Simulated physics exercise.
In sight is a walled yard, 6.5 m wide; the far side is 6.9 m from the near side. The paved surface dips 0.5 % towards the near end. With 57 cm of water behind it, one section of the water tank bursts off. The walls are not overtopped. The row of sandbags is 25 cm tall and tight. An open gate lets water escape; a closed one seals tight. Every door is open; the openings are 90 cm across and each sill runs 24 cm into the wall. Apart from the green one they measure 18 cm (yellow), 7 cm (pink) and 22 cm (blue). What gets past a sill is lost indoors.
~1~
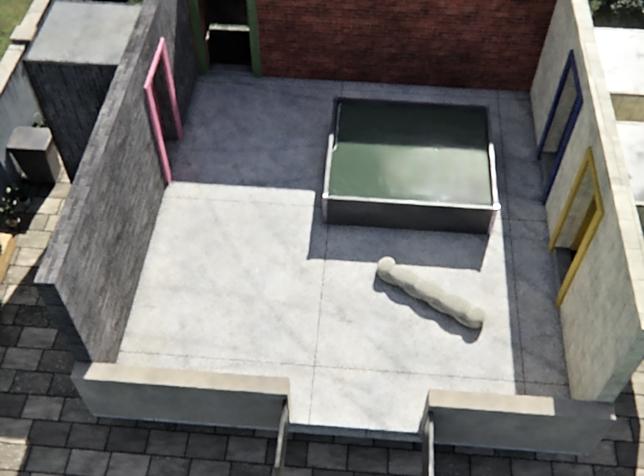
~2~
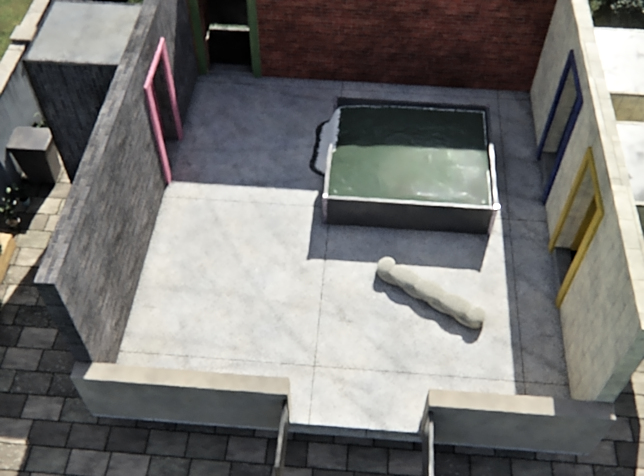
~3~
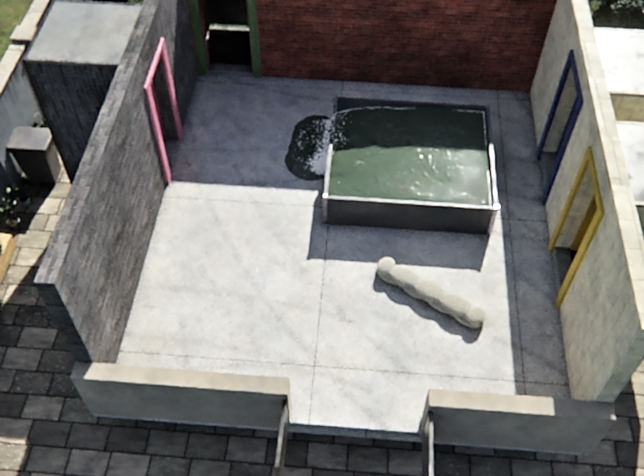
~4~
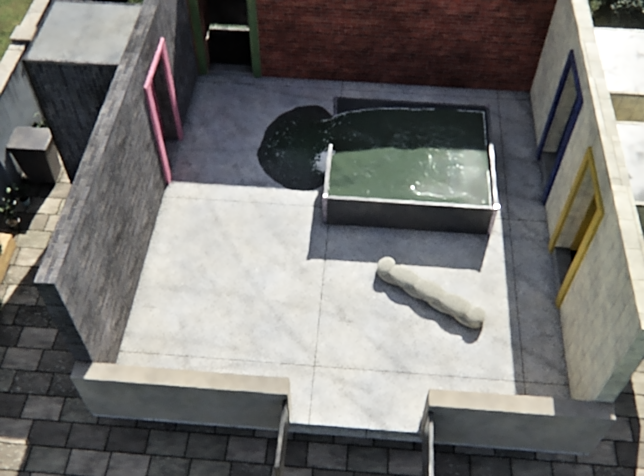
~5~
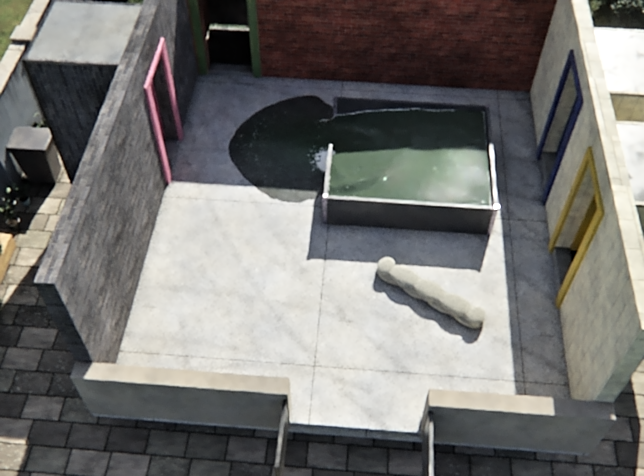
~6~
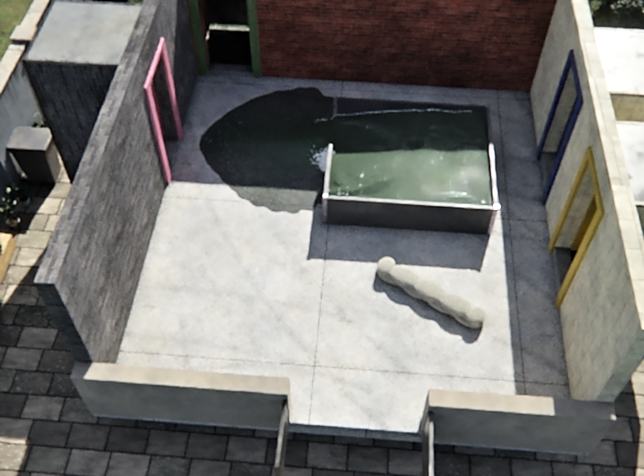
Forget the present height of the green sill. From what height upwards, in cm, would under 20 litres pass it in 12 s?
Some 25 cm above the ground.
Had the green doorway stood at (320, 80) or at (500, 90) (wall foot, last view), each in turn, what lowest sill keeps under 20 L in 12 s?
About 6.5 and 5.5 cm.
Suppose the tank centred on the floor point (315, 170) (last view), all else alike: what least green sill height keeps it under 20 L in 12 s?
About 32 cm.
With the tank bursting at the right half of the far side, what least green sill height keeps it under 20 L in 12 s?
Then roughly 11.0 cm.
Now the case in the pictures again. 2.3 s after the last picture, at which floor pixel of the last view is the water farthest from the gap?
Near (119, 357).
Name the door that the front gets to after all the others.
The yellow one.
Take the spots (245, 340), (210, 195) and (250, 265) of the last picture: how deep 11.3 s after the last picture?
About 7, 6 and 2 cm.
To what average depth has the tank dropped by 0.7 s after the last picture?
About 45 cm.
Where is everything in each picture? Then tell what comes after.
The first picture shows the water tank at (410, 153) is whole and still, 57 cm deep; the green door at (226, 32) is dry.
In the second picture, the gap is at (334, 139), the front 0.3 m out at (316, 169); the back of the water tank holds 57 cm.
In the third picture, the front is at (290, 160), 0.8 m from the gap at (334, 141); 0.9 m2 of floor is wet, 57 cm left at the back.
In the fourth picture, the front is at (263, 158), 1.2 m from the gap at (334, 141); 1.9 m2 of floor is wet, 57 cm left at the back.
In the fifth picture, water pours out at (334, 141) and has run 1.8 m, to (234, 152); about 5 cm deep outside, 57 cm at the back.
In the sixth picture, water pours out at (334, 141) and has run 2.3 m, to (205, 145); about 4 cm deep outside, 57 cm at the back; the green door at (226, 32), 2.8 m from the gap, is still 1.0 m from the nearest water.
Then, 0.7 s after the last picture water covers 20 % of the floor, deepest (35 cm) near (329, 141); 5 cm at the green door, 0 litres in over its 7 cm sill.
Then, 2.3 s after the last picture water covers 30 % of the floor, deepest (28 cm) near (204, 126); 25 cm at the green door, 107 litres in over its 7 cm sill.
Then, 11.3 s after the last picture water covers 90 % of the floor, deepest (11 cm) near (110, 391); 9 cm at the green door, 381 litres in over its 7 cm sill.
At the green door as built, the water peaked near 27 cm, 2.1 s after the last picture.
With a sill of 21.5 cm, 35 litres would have come in within the 12 s; with 29 cm, 7 litres. So under 20 litres takes about 25 cm.
